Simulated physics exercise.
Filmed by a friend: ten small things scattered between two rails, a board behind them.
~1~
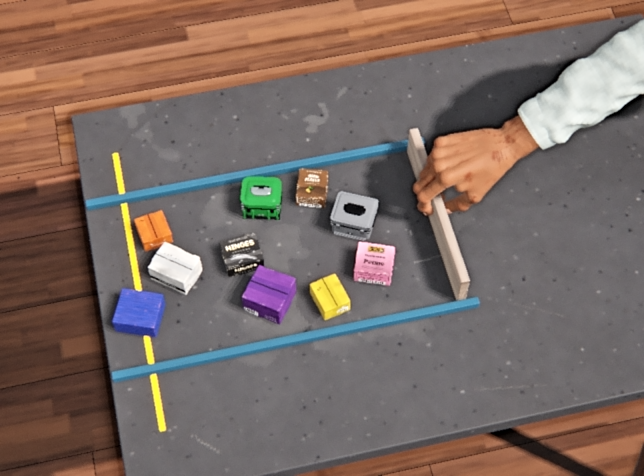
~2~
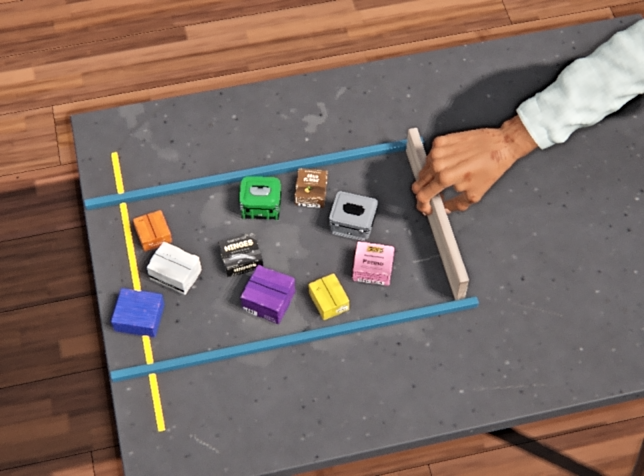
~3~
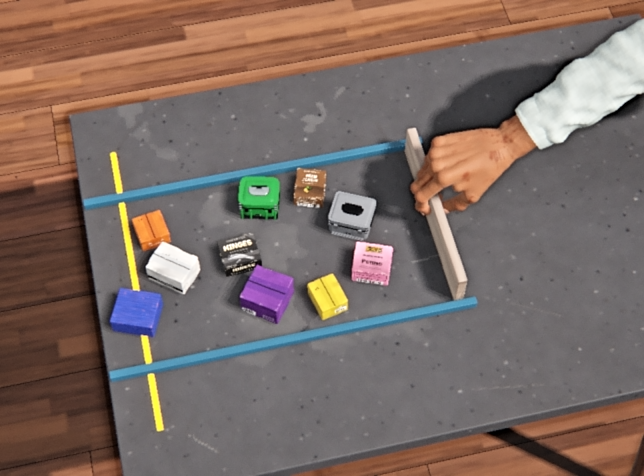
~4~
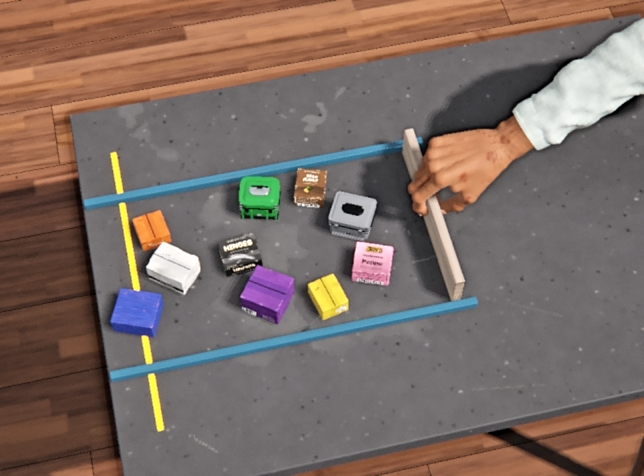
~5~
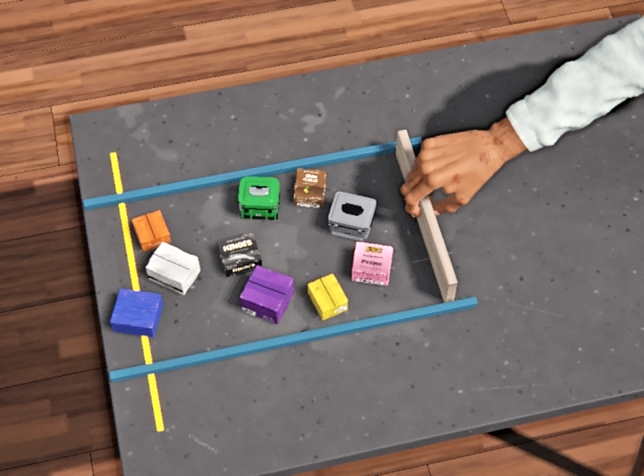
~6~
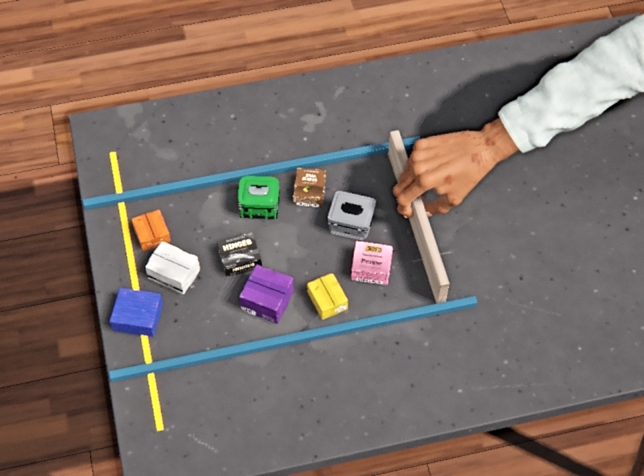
A hand holding a wooden board still between blue rails, then sliding it slightly left toward scattered colourful blocks and small boxes.
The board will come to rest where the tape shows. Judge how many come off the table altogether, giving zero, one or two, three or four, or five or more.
My judgement: Five or more.
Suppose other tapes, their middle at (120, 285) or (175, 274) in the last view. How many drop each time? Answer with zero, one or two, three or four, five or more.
First spot, more than four; second spot, either three or four.
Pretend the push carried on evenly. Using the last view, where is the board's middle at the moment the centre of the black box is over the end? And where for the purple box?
For the black box at (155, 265), for the purple box at (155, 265).
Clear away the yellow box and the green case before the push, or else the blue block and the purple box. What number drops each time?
That makes 5 fallen, then 4 fallen in the other try.
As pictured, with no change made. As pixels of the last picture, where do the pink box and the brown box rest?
Near (121, 317) and (110, 228).
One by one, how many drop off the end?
It comes to 6.
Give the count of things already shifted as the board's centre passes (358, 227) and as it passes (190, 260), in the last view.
3 by the first point, 10 by the second.
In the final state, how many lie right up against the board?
4 in contact.
Soon after, none off yet; blue block at rest near (137, 312); orange box at rest near (151, 230); white box at rest near (173, 268).
After that, none off yet; blue block at rest near (137, 312); orange box at rest near (151, 230); white box displaced a little near (150, 272).
And then, none off yet; blue block tilting a little near (88, 320); orange box displaced well along near (90, 242); white box tilting well over near (78, 286).
In the end, the number that fall off is five or more; gone, green case, purple box, black box, white box, orange box and blue block.
